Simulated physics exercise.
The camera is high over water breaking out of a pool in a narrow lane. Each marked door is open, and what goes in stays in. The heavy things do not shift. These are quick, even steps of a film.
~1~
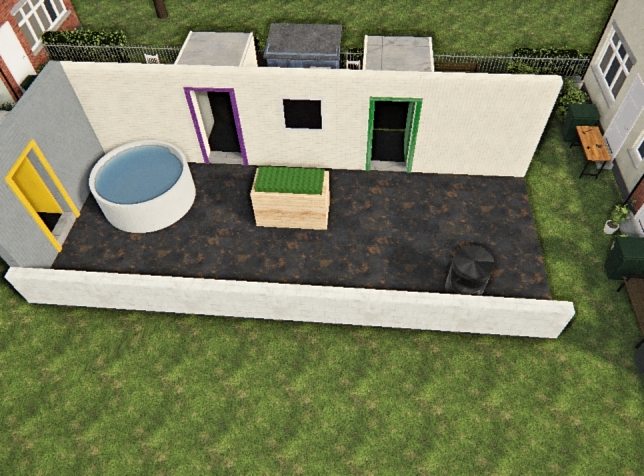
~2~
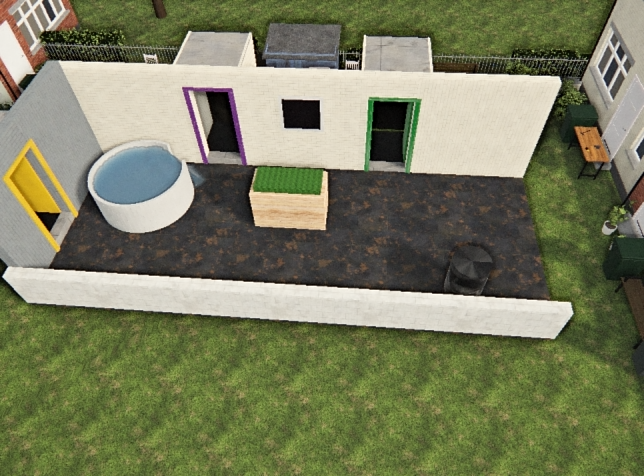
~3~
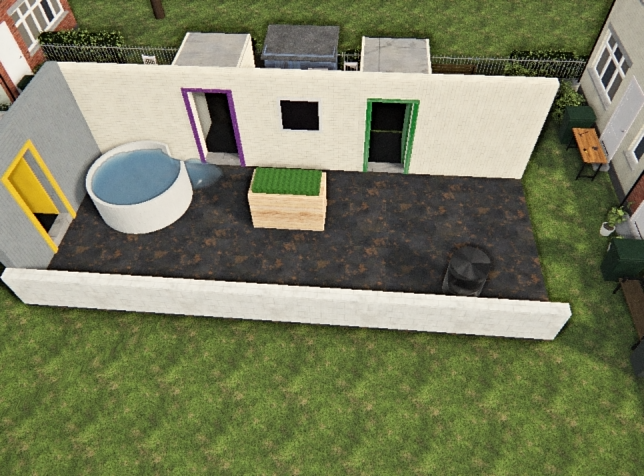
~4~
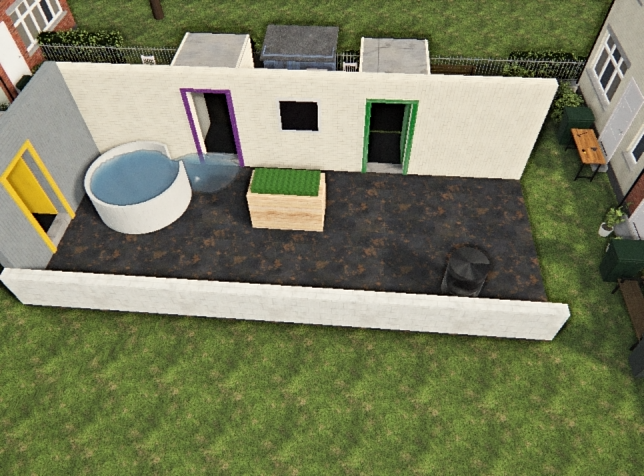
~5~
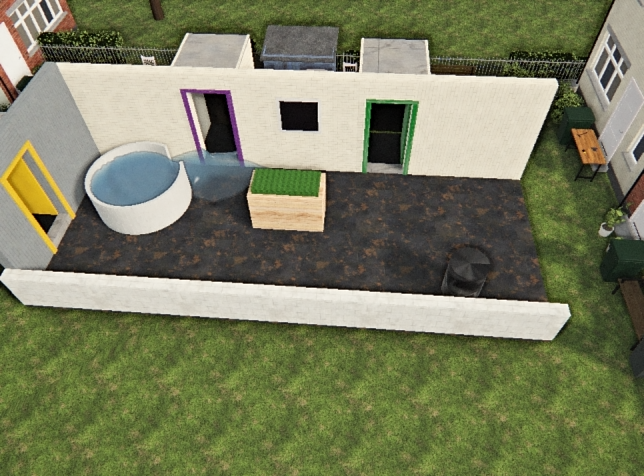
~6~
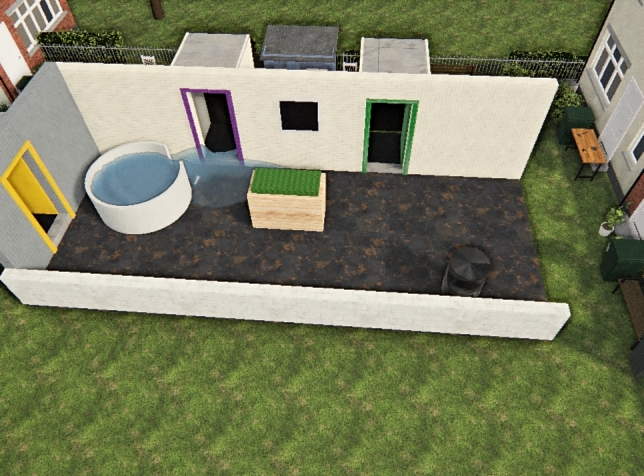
In this clip, a round white pool stands still in a walled yard seen from above, then water pours out from its far side, spreading right across the dark ground past the purple-framed doorway and behind a green-topped wooden box.
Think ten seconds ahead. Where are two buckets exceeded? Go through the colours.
One by one: The yellow door holds within the limit; the purple door floods; the green door holds within the limit.
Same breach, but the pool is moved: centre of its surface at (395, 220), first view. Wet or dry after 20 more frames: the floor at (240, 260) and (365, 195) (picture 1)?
One after the other: No water, covered.
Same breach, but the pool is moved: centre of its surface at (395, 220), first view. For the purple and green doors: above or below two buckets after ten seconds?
Then: Purple lets less in, green is under.
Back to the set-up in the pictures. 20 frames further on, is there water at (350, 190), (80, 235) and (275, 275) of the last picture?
In that order: Flooded, flooded, free of water.
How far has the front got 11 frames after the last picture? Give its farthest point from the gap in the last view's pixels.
Near (462, 177).
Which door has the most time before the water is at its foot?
That is the yellow door.
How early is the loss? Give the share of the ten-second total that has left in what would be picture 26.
I make it 20 per cent.
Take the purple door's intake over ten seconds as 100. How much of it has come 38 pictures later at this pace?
Some 100 per cent.
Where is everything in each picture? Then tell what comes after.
The round tank at (140, 174) is whole and still, in the first frame.
The front is at (202, 182), out from the gap on the round tank's far side, in the second frame.
The front is at (218, 172), out from the gap on the round tank's far side, in the third frame.
Water pours out on the round tank's far side and has run to (238, 166), in the fourth frame.
Water pours out on the round tank's far side and has run to a hidden place, in the fifth frame.
Water pours out on the round tank's far side and has run to a hidden place, in the sixth frame.
A moment on, water covers 20 % of the floor; the yellow door not reached, the purple door over two buckets in, the green door wet at the sill, nothing in.
Next, water covers 30 % of the floor; the yellow door not reached, the purple door far over two buckets in, the green door wet at the sill, nothing in.
Then, water covers 55 % of the floor; the yellow door wet at the sill, nothing in, the purple door far over two buckets in, the green door wet at the sill, nothing in.
Later, water covers 65 % of the floor; the yellow door wet at the sill, nothing in, the purple door far over two buckets in, the green door under two buckets in.
In the end, water covers 85 % of the floor; the yellow door wet at the sill, nothing in, the purple door far over two buckets in, the green door under two buckets in.
